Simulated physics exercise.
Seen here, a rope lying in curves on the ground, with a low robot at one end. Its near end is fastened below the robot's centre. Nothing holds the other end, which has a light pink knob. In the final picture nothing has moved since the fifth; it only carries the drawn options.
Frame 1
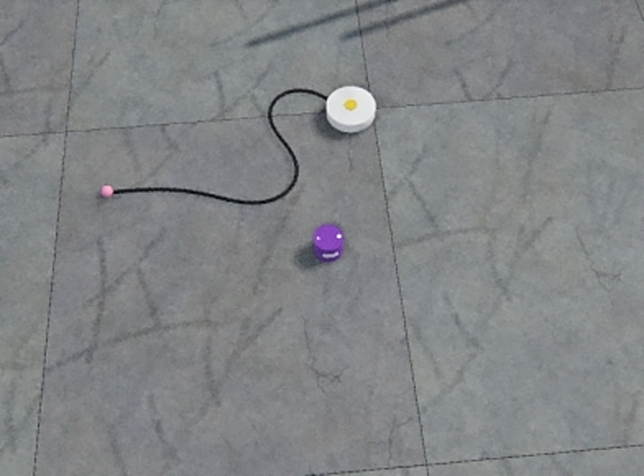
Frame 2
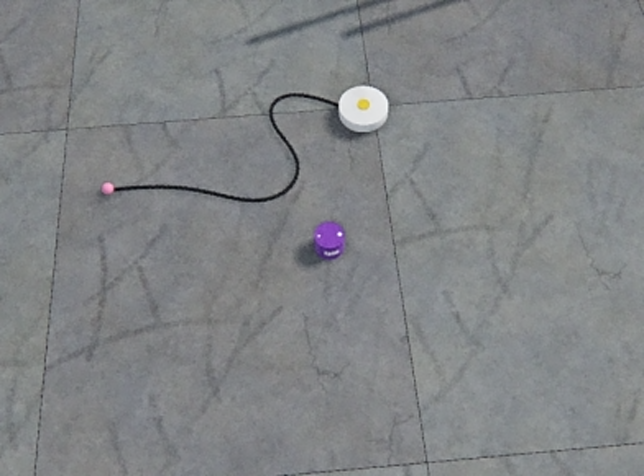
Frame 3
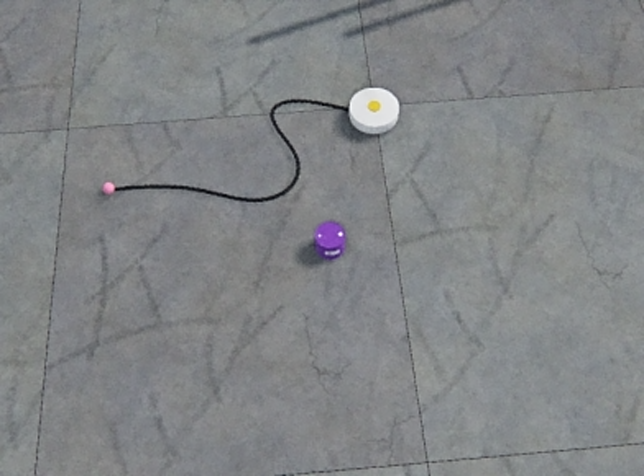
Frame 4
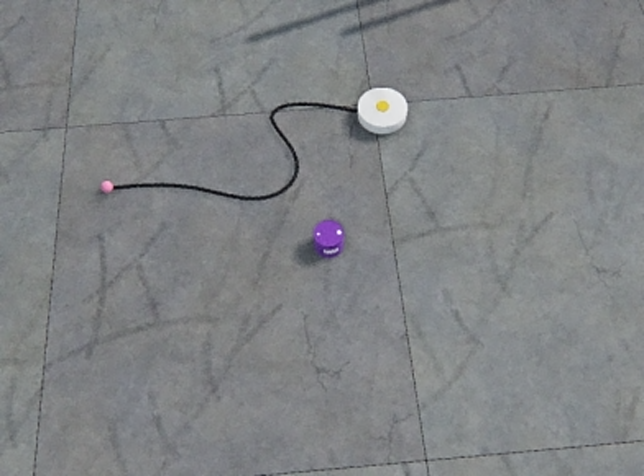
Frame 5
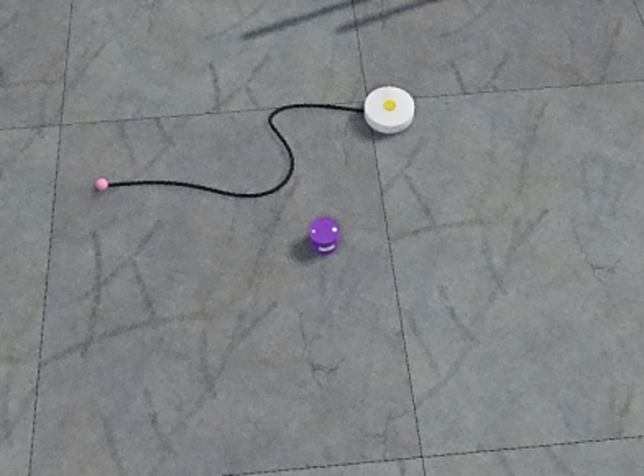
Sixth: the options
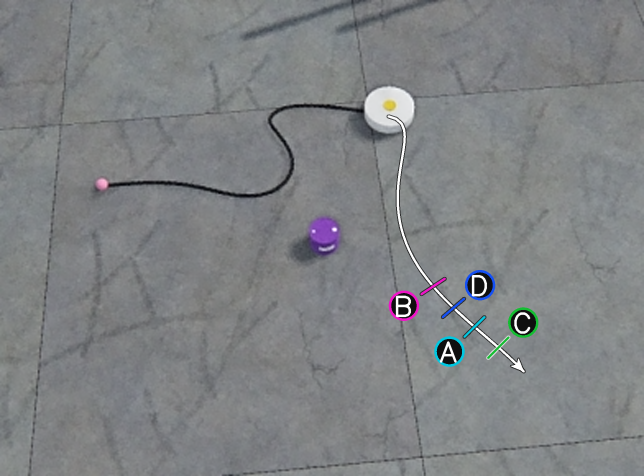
A white robot slides slowly right across gray tiles, drawing out the curved black rope's near end.
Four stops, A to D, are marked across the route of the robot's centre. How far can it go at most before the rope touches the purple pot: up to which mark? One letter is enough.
It should halt at A.
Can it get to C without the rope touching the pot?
No.
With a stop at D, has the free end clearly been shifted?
By then, no.
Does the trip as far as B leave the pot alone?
Yes.
On the marked copy, A at (475, 327); B at (433, 286); C at (498, 348); D at (454, 308); the route from (389, 116) via (406, 243) to (524, 372).
Taking A. A third of the way, robot (399, 179), middle of the rope (290, 175), free end (102, 185).
Two thirds of the way, robot (419, 261), middle of the rope (290, 175), free end (102, 185).
When it is over, robot (476, 323), middle of the rope (301, 205), free end (103, 184); nothing has been touched.
As for the rest, B is safe but short; C brings the rope against the pot; D is safe but short.
